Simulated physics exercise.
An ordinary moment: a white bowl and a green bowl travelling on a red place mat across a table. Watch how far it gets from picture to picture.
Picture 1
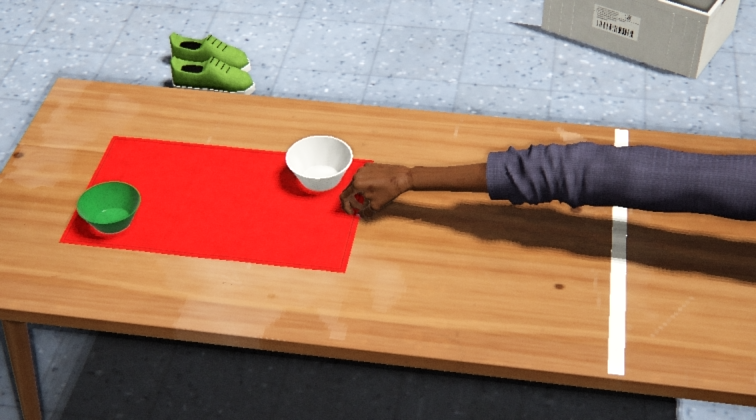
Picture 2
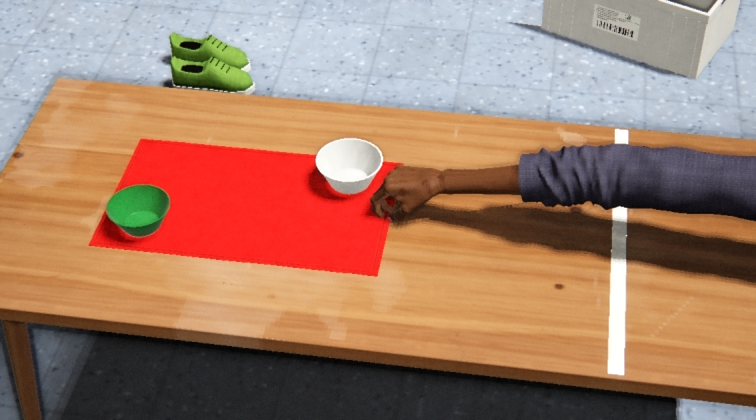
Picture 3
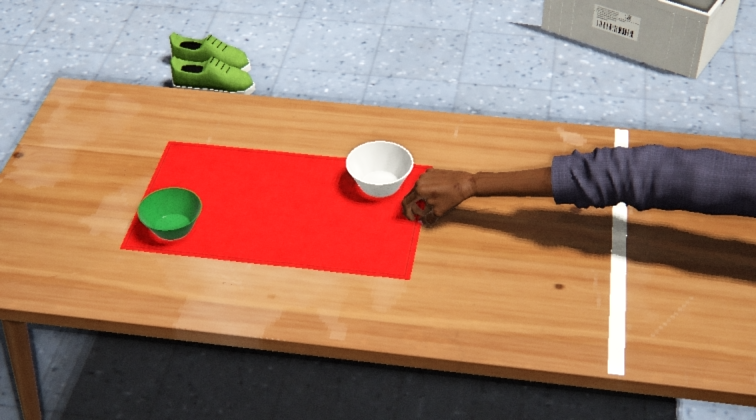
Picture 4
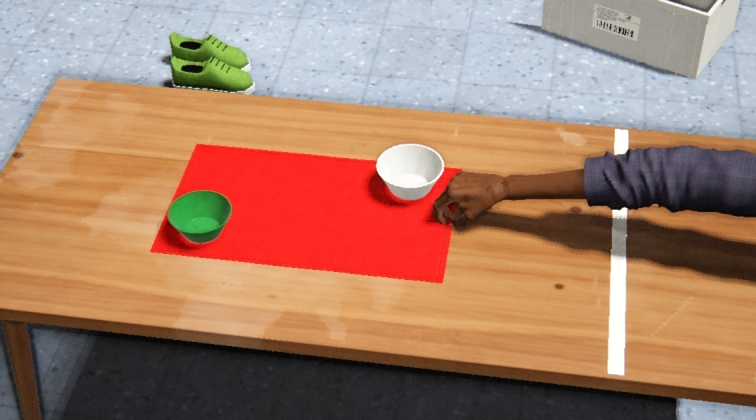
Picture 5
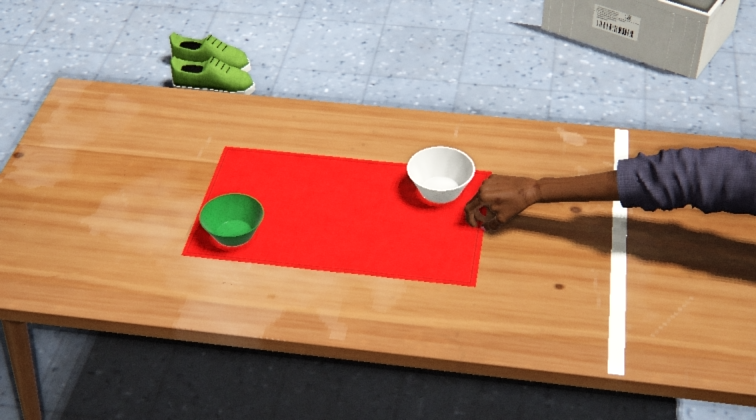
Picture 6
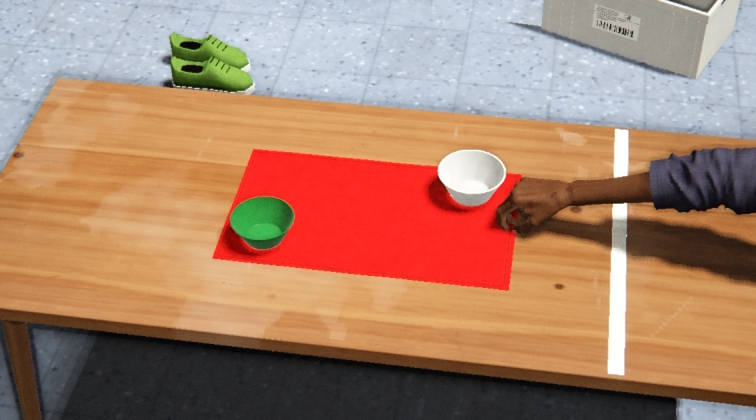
The clip shows a hand gripping the edge of a red place mat and pulling it steadily to the right across a wooden table, with a green bowl and a white bowl riding on it toward a white strip of tape.
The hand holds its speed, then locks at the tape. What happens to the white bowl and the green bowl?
In the end the white bowl shoots off the front. The green bowl remains aboard.
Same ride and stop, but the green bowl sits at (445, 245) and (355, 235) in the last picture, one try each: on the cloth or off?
First, it shoots past the hem; second, it is still on the cloth.
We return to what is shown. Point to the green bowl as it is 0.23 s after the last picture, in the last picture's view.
Near (403, 242).
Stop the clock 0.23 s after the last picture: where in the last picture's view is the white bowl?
Around (607, 196).
Then, 0.12 s later than the last view, hem short of the tape; white bowl on the cloth near (546, 190); green bowl on the cloth near (339, 235).
Then, 0.23 s later than the last view, hem at the tape; white bowl on the cloth near (607, 196); green bowl on the cloth near (403, 242).
Finally, hem at the tape; white bowl ahead of the hem near (660, 202); green bowl on the cloth near (447, 246). The white bowl slides clear of the cloth and the green bowl keeps its seat.
